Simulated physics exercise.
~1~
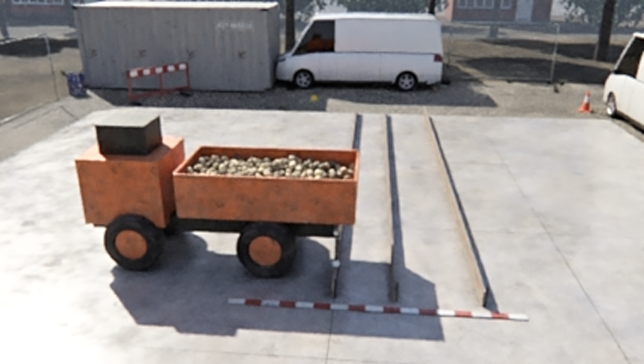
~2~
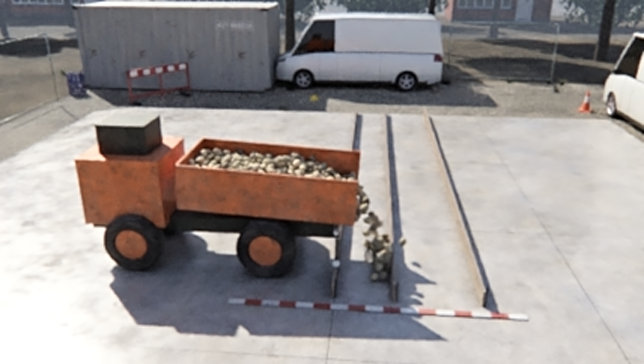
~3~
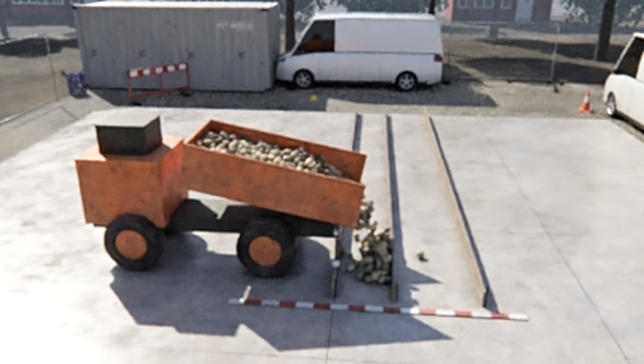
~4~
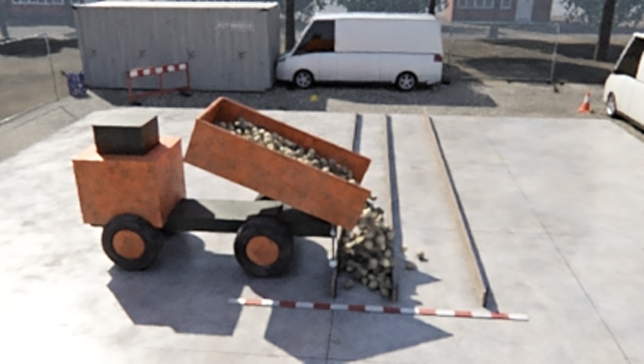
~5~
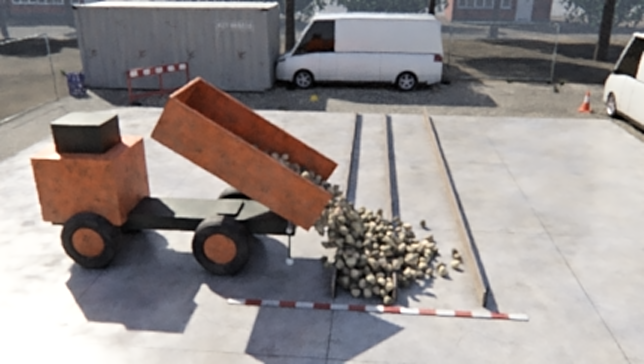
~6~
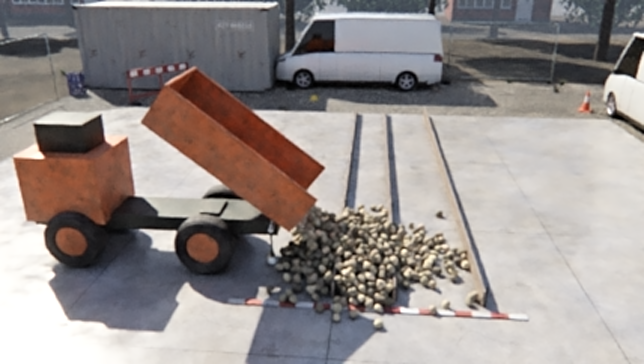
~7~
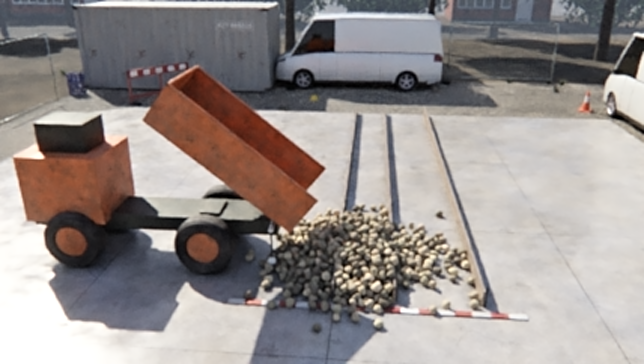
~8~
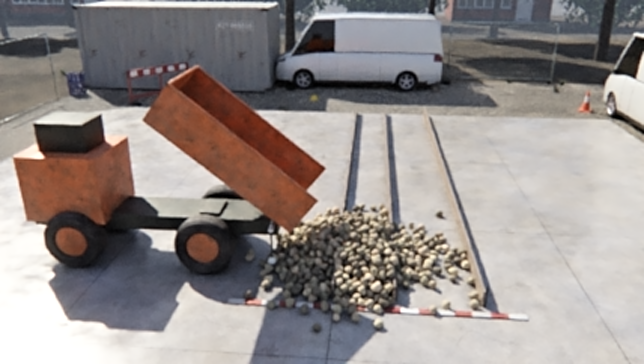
At the start, an orange tipper truck stands on a concrete yard with its open body full of round stones, facing left beside some long planks and a red and white striped rod. The body begins to tilt, and a few stones drop from its right end onto the ground. As it tips more steeply, the stones pour out into a growing heap across the planks. The truck then rolls left while the rest slide out, spreading the pile. Finally the truck stands still with its emptied body raised, and the stones lie in a broad heap behind it, partly covering the striped rod.
